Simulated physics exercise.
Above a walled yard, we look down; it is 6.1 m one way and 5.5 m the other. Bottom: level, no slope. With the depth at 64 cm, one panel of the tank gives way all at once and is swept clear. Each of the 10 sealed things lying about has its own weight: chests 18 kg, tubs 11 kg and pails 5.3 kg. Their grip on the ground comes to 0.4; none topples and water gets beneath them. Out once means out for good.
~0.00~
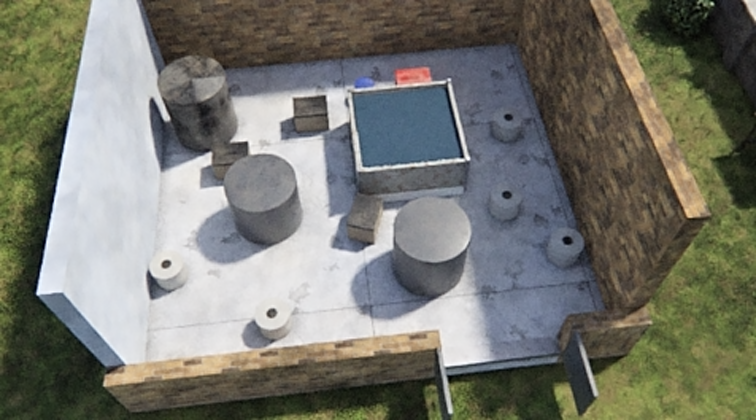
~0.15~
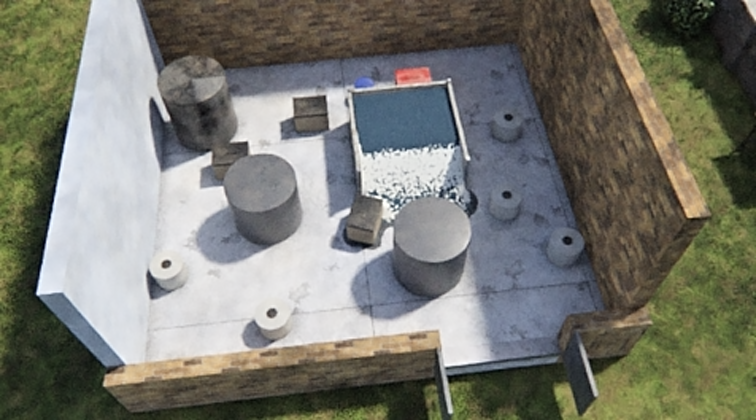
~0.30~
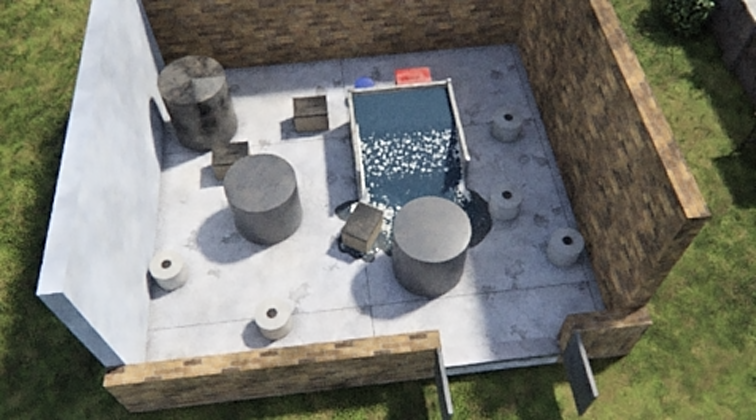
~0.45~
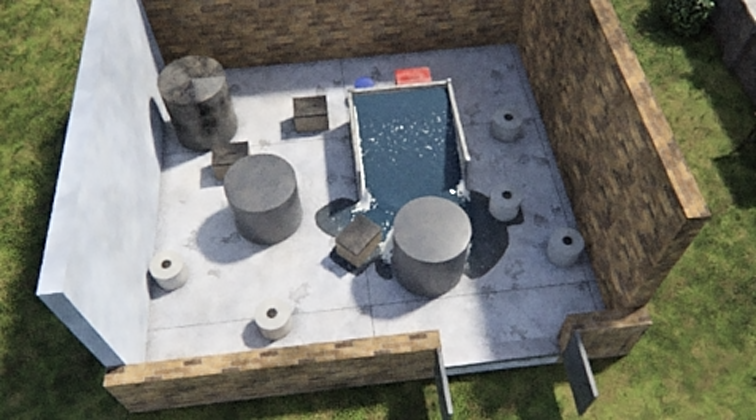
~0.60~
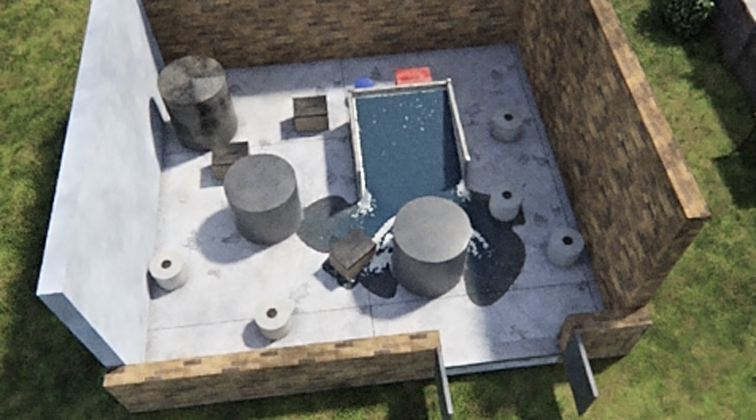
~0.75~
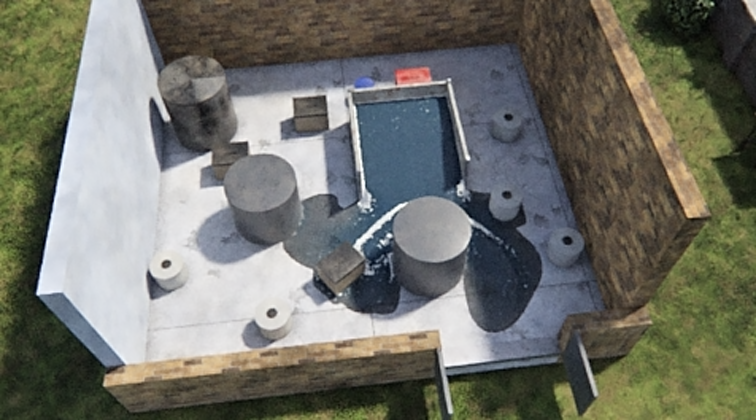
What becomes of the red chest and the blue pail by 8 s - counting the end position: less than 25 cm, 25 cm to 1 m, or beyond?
In order: Red chest: Practically unmoved; blue pail: Practically unmoved.
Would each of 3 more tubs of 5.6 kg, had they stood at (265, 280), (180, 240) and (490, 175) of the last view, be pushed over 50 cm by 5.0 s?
In the order listed: Across the line; across the line; behind the line.
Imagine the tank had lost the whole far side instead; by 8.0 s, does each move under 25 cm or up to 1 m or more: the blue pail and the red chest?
Then the blue pail goes a great distance and the red chest goes a great distance.
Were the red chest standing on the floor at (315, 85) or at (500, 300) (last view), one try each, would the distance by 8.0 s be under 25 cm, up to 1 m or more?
From the first spot it does not really budge, and from the second it goes a long way.
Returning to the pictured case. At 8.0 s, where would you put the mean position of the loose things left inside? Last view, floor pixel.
Mean floor pixel: About (336, 163).
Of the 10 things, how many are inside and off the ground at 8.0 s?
Tally: 0 of them.
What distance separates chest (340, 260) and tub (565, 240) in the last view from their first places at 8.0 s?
200 cm, washed out.
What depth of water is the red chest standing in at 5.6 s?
Around 0 cm.
After 1.6 s the red chest is near (413, 77), 0.0 m from its start, aground; the blue pail is near (364, 84), 0.0 m from its start, aground; 0 of 10 are out; 0 afloat.
After 3.6 s the red chest is near (413, 77), 0.0 m from its start, aground; the blue pail is near (364, 84), 0.0 m from its start, aground; 0 of 10 are out; 2 afloat.
After 5.6 s the red chest is near (413, 77), 0.0 m from its start, aground; the blue pail is near (364, 84), 0.0 m from its start, aground; 1 of 10 are out; 1 afloat.
After 8.0 s the red chest is near (413, 77), 0.0 m from its start, aground; the blue pail is near (364, 84), 0.0 m from its start, aground; 1 of 10 are out; 0 afloat.
